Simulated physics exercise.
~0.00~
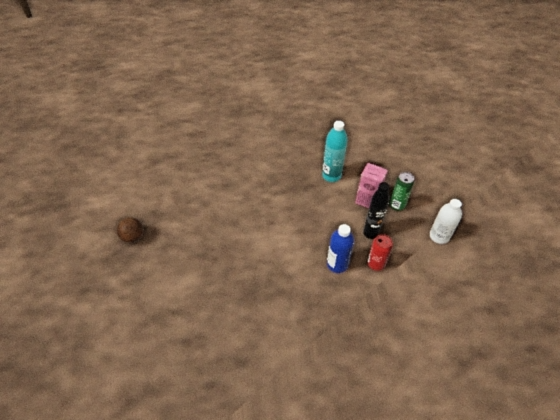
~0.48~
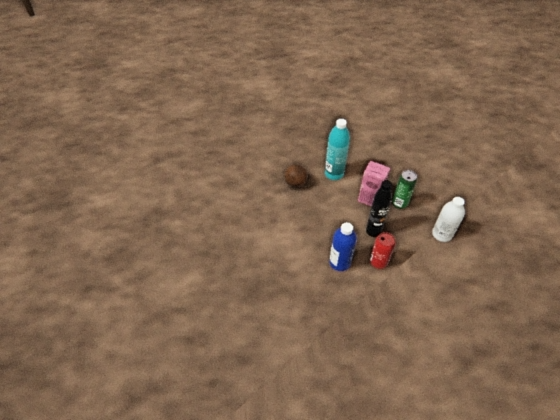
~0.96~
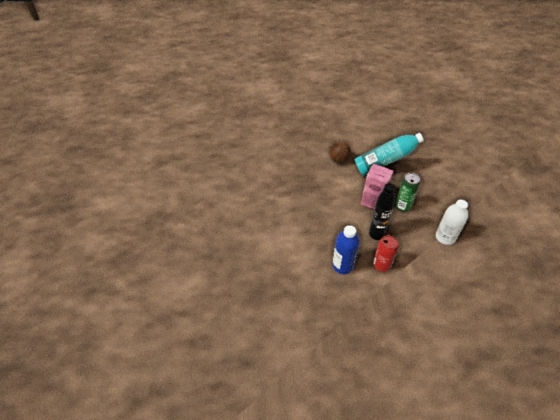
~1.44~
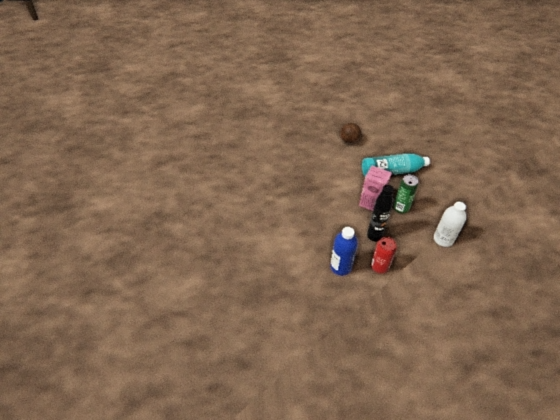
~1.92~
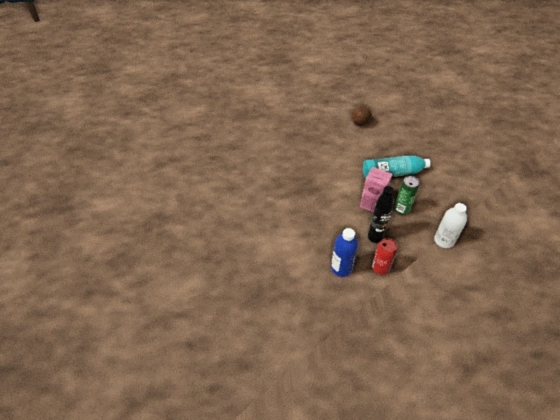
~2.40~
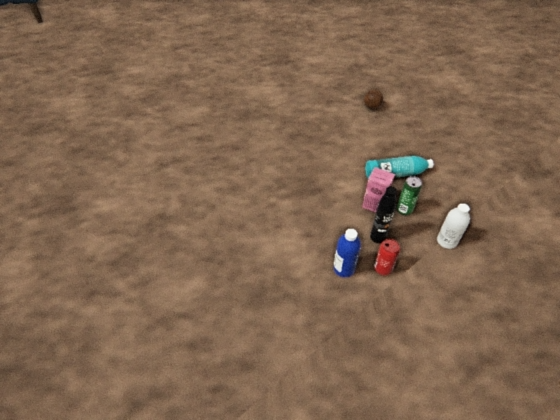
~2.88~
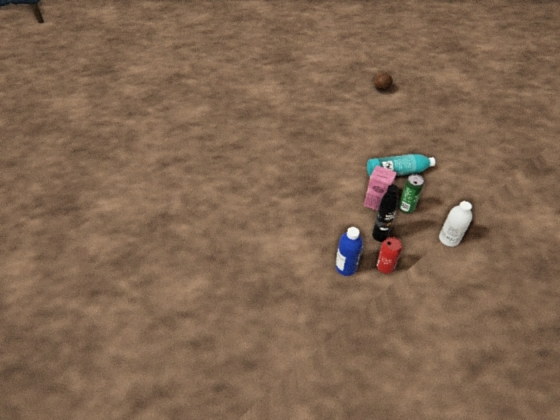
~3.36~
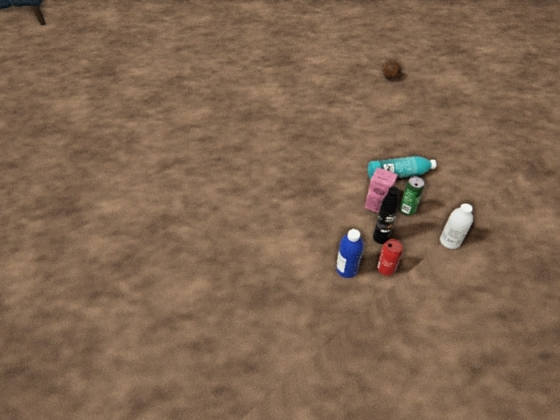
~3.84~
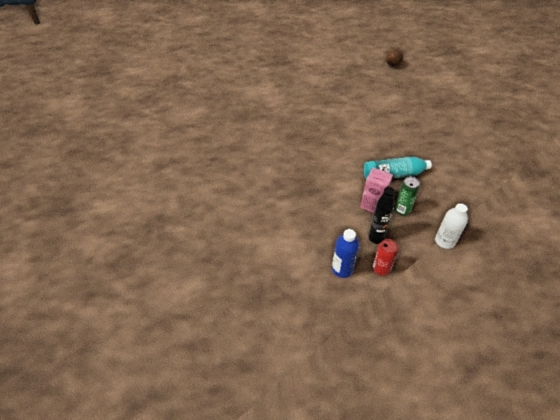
Brown ball rolling right into a turquoise bottle, toppling it, then rolling away up and right as the other six items stay standing.
